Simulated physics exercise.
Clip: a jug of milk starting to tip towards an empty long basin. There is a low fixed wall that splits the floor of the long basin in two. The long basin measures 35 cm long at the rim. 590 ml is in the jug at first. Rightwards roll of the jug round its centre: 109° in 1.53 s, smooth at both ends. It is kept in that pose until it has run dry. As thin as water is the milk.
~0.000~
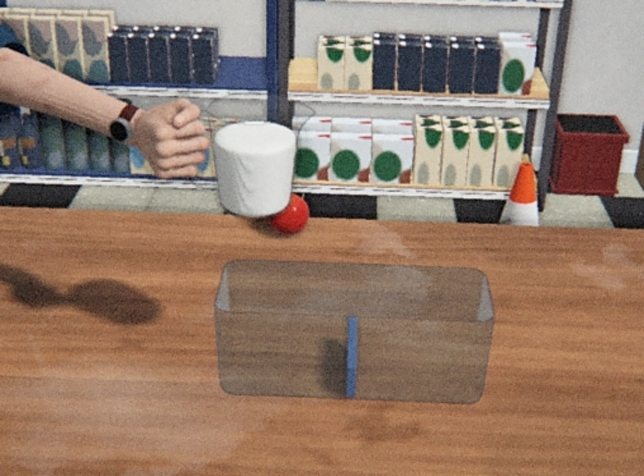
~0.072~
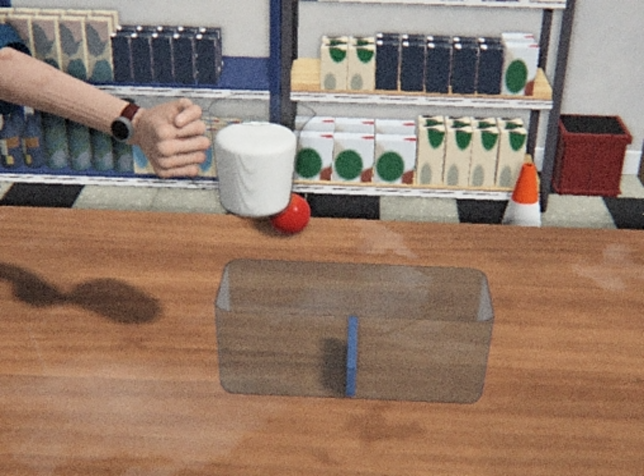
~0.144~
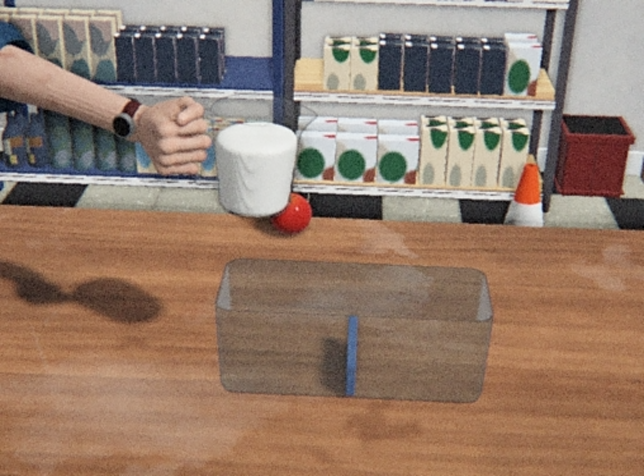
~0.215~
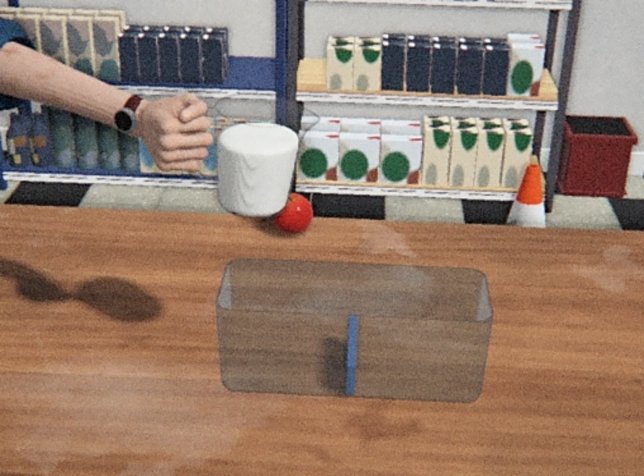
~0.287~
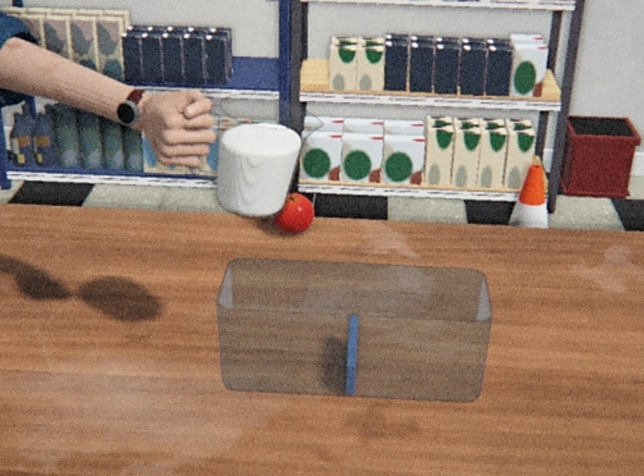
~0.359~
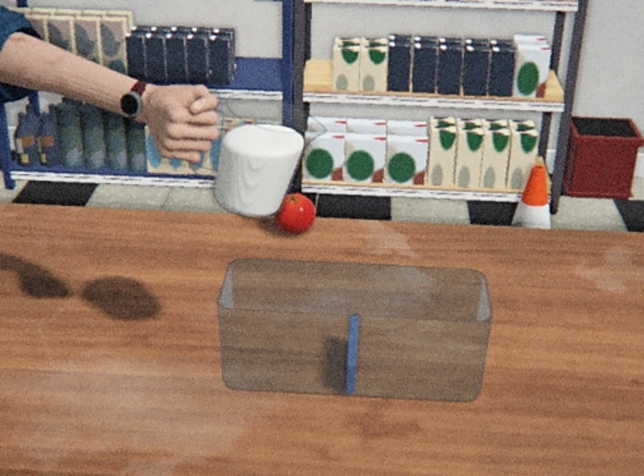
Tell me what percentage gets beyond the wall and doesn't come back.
Around 80 % gets beyond the wall and stays.
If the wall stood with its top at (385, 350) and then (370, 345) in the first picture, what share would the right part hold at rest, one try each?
20 then 60 %.
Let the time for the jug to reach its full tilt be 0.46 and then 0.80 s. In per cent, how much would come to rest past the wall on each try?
Near 65 in a hundred on the first go and near 75 in a hundred on the second.
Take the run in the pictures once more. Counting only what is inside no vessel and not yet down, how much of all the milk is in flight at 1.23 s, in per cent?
Airborne share: Near 22 %.
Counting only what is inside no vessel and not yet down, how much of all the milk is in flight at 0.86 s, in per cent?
Close to 12 per cent, I'd say.
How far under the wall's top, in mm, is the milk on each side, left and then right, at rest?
About 42 mm on the left, about 24 mm on the right.
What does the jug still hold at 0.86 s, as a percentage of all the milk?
I'd put it near 86 percent.
By 0.86 s the tilt is 65° and 85 per cent is still to pour, 0 is left of the wall and 2 right of it.
By 1.23 s the tilt is 99° and 24 per cent is still to pour, 1 is left of the wall and 52 right of it.
By 1.61 s the tilt is 109° and 0 per cent is still to pour, 17 is left of the wall and 80 right of it.
By 2.03 s the tilt is 109° and 0 per cent is still to pour, 19 is left of the wall and 80 right of it.
At rest 19 per cent lies left of the wall, 80 right of it and 1 outside.
